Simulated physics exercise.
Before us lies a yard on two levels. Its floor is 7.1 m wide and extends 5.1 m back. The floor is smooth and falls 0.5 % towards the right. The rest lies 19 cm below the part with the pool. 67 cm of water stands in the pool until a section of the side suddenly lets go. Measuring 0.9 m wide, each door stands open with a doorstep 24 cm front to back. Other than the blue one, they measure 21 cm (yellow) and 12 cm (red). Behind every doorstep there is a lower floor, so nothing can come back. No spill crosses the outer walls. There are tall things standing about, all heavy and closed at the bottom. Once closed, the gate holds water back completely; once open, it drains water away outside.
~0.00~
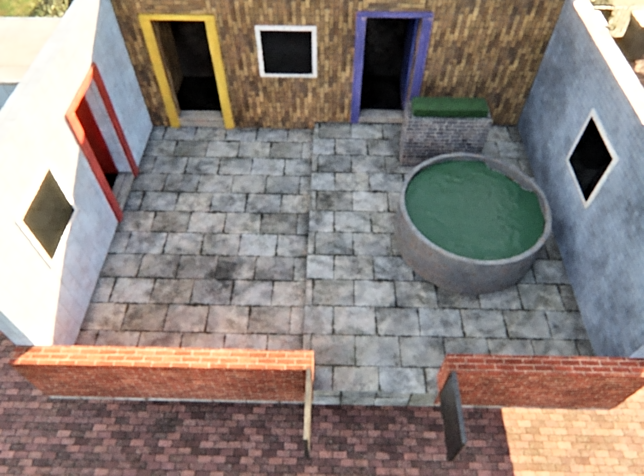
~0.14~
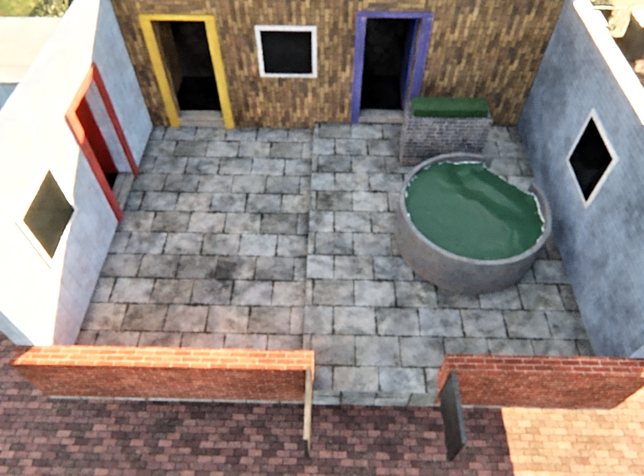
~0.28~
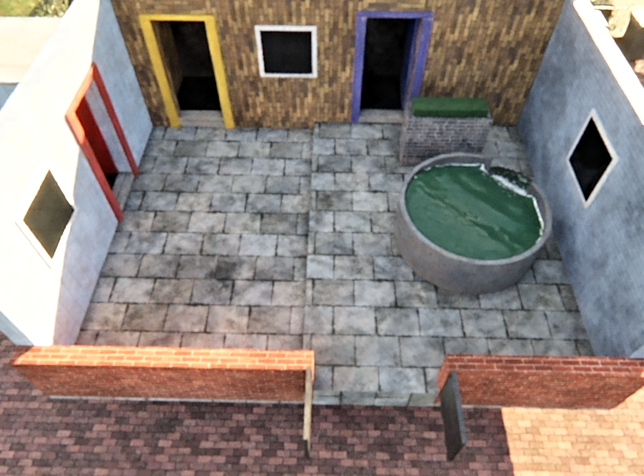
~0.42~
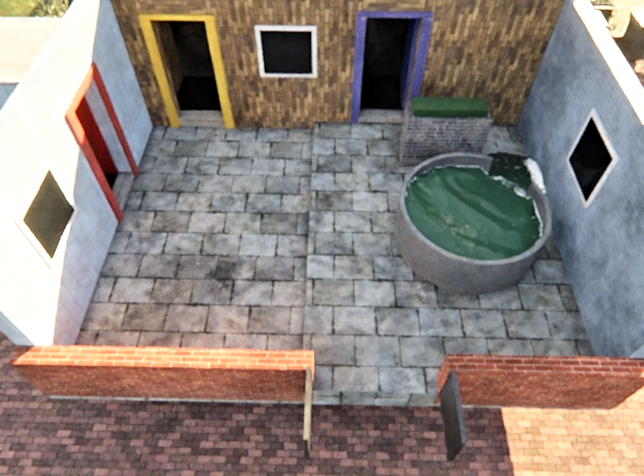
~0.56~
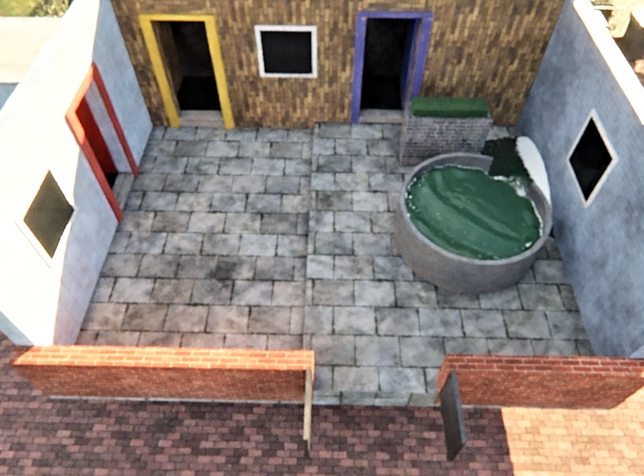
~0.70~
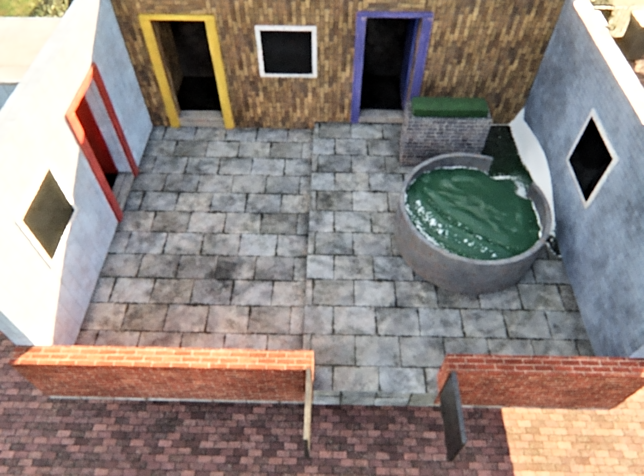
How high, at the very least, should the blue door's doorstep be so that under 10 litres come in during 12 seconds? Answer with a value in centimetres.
It should be at least 12.5 cm or so.
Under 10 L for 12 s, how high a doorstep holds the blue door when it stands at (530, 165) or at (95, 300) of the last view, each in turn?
Roughly 34 cm for the first and 6.5 cm for the second.
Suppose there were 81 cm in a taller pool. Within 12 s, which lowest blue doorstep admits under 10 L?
Roughly 16 centimetres would do it.
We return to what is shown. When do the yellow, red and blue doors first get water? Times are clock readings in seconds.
Yellow: 3.0 s; red: 3.8 s; blue: 1.6 s.
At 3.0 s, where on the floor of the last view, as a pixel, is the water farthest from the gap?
Around (186, 140).
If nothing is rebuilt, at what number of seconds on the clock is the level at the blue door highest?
Around 3.0 seconds.
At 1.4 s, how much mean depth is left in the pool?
I'd put it at some 48 centimetres on average.
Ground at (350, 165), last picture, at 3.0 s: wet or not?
That spot is swamped.
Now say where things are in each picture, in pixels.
The first frame shows the pool at (473, 207) is whole and still, 67 cm deep; the blue door at (387, 77) is dry.
In the second frame, water pours out on the far side and has run 0.3 m, to a hidden place; about 9 cm deep outside, 67 cm at the back.
In the third frame, the gap is on the far side, the front 0.8 m out at (538, 187); the back of the pool holds 67 cm.
In the fourth frame, water pours out on the far side and has run 1.3 m, to (528, 159); about 10 cm deep outside, 67 cm at the back.
In the fifth frame, the front is at (521, 139), 1.7 m from the gap on the far side; 1.8 m2 of floor is wet, 66 cm left at the back.
In the sixth frame, the front is at (517, 126), 2.0 m from the gap on the far side; 2.3 m2 of floor is wet, 57 cm left at the back; the blue door at (387, 77), 2.8 m from the gap, is still 1.6 m from the nearest water.
After 1.4 s water covers 10 % of the floor, deepest (54 cm) near (516, 132); it has not reached the blue door.
After 3.0 s water covers 35 % of the floor, deepest (32 cm) near (516, 132); 16 cm at the blue door, 0 litres in over its 12 cm doorstep.
After 12.0 s water covers 95 % of the floor, deepest (12 cm) near (280, 377); 6 cm at the blue door, 14 litres in over its 12 cm doorstep.
At the blue door as built, the water arrived by 1.6 s and peaked near 16 cm at 3.0 s.
Run again over the same 12 s with other heights there, 17 litres in over 11.5 cm, 0 litres over 16 cm. The limit of 10 litres is kept from about 12.5 cm up.
